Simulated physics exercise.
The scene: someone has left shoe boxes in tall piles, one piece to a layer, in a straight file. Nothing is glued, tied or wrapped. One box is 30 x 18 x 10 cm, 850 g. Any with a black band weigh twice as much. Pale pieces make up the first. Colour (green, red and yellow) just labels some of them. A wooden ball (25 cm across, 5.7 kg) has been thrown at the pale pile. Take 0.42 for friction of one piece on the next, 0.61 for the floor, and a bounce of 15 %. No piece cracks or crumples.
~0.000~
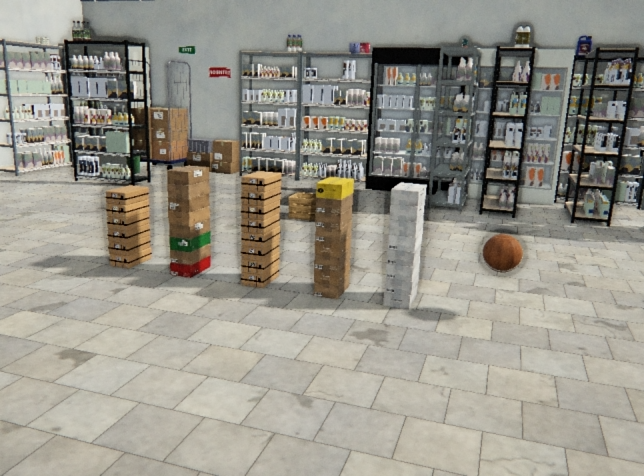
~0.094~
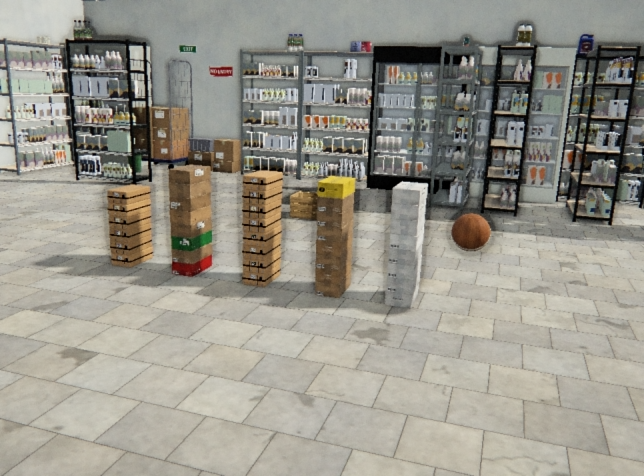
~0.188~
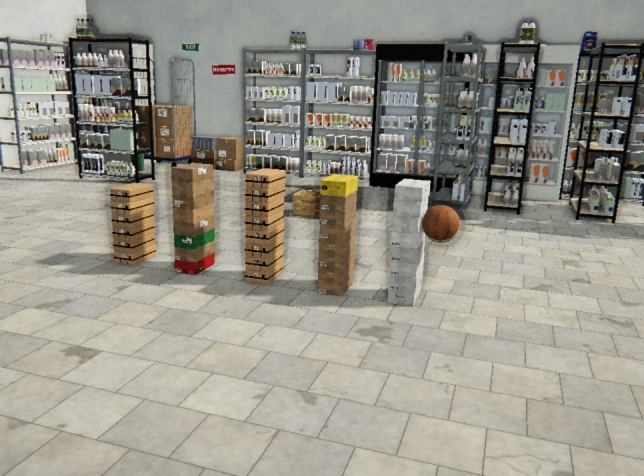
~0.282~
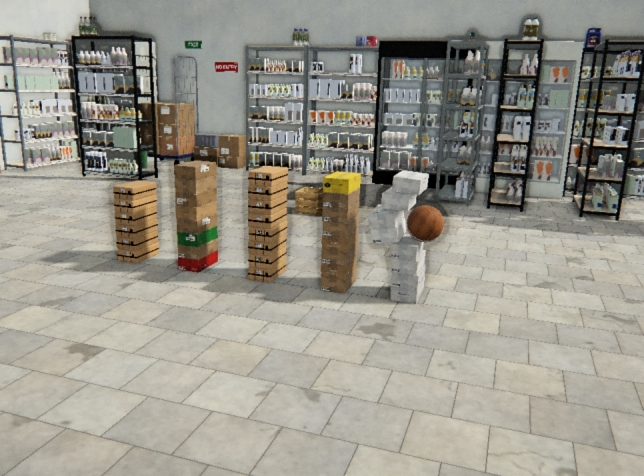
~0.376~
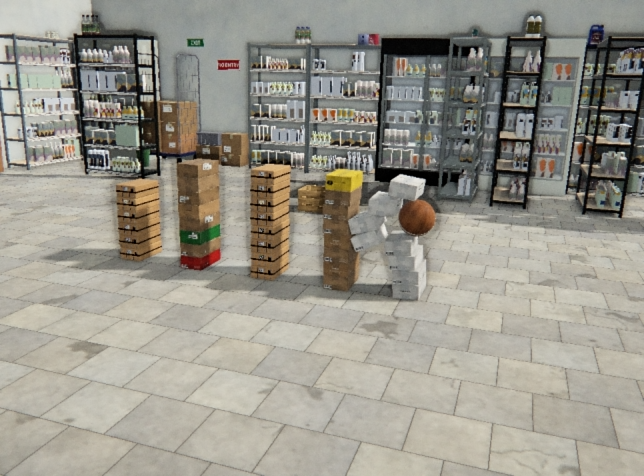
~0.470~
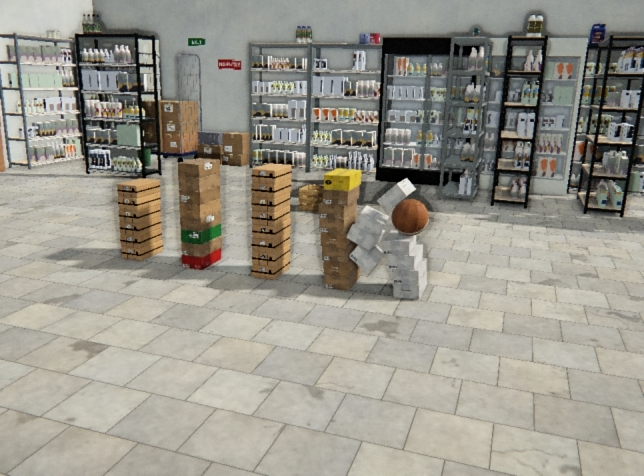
Five tall stacks of boxes stood in a row on a tiled floor as a brown ball flew in from the right and struck the white stack, knocking its upper boxes left against the yellow-topped stack.
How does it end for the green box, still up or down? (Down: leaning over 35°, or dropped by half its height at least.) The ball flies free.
That box drops.
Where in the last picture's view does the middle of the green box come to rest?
At about (165, 246).
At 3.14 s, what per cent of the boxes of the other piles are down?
At that moment 95 per cent.
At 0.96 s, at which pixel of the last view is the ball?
At about (378, 228).
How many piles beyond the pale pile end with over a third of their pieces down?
4 in all.
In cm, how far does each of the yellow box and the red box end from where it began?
About: Yellow 102, red 4.
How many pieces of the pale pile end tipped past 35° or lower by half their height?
The count is 4.
After 0.96 s, 5 of the pale pile down; none of the 30 other boxes down, 8 disturbed; green box unmoved; yellow box 8° from how it stood.
After 1.84 s, 4 of the pale pile down; 7 of the 30 other boxes down; green box unmoved; yellow box 35° from how it stood, 17 cm lower.
After 2.42 s, 4 of the pale pile down; 15 of the 30 other boxes down; green box 19° from how it stood; yellow box 52° from how it stood, 49 cm lower.
After 3.14 s, 4 of the pale pile down; 28 of the 30 other boxes down; green box 51° from how it stood, 15 cm lower; yellow box 54° from how it stood, 49 cm lower.
In the end (4.0 s), 4 of the pale pile down; 28 of the 30 other boxes down; green box 50° from how it stood, 15 cm lower; yellow box 54° from how it stood, 49 cm lower; red box 39 mm from its place. From the last view, middles, green box near (165, 246), yellow box near (230, 235).
